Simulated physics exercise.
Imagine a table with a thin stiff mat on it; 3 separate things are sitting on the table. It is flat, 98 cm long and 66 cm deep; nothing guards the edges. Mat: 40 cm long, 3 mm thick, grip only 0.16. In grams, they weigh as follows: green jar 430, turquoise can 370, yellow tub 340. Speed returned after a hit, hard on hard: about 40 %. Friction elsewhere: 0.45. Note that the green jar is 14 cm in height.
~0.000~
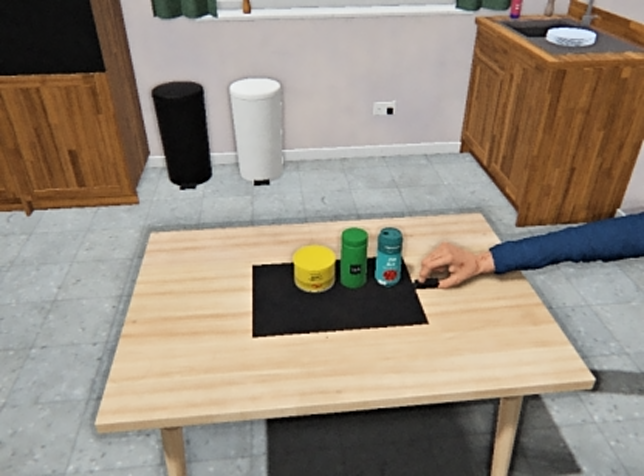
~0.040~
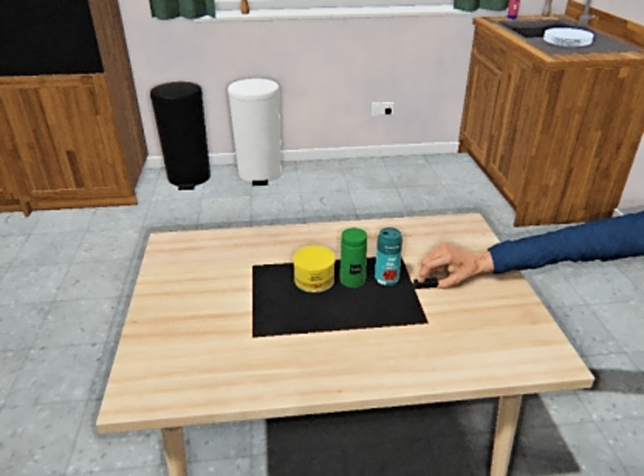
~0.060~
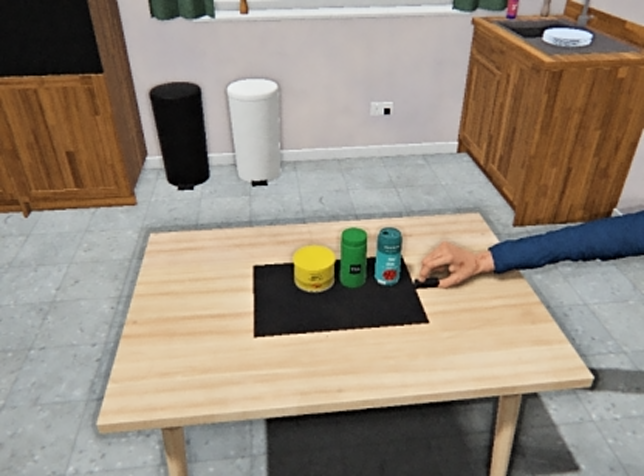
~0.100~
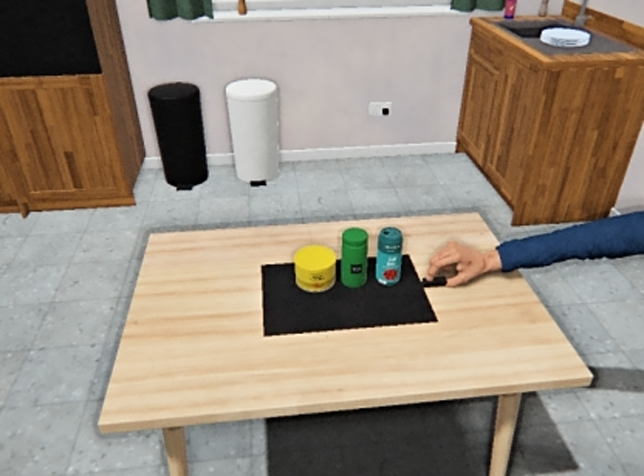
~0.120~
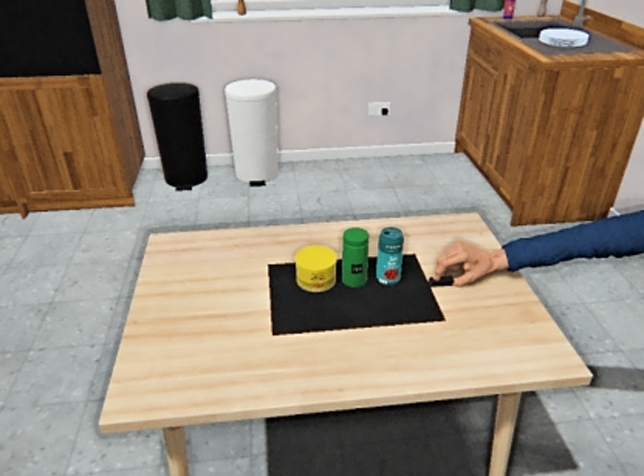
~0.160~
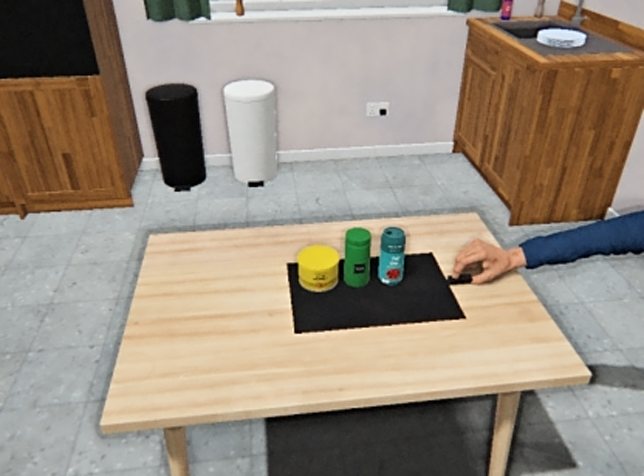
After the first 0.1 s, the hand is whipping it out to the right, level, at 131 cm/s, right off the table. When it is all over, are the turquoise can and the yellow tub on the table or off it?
The turquoise can stays up, the yellow tub stays up.
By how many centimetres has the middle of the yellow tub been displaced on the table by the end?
I'd say about 5 cm between start and finish.
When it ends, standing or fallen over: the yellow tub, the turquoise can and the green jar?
Well, the yellow tub holds steady, the turquoise can tumbles down, and the green jar holds steady.
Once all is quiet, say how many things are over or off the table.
Total count: 1.
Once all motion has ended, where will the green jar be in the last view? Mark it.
In the last picture it sits around (392, 256).
Around 0.36 s, mat pulled 35 cm; turquoise can shifted 8 cm near (419, 255); yellow tub shifted 5 cm near (335, 268); green jar shifted 8 cm.
Around 0.66 s, mat pulled 75 cm; turquoise can at 36° to upright near (474, 250); yellow tub shifted 5 cm near (335, 268); green jar at 4° to upright.
Finally (1.3 s), on their side or leaning hard on the table, turquoise can; not toppled but over 6 cm from the start, green jar; yellow tub still in place (within 6 cm). Final places as that camera would see them, turquoise can near (503, 263), yellow tub near (335, 268).
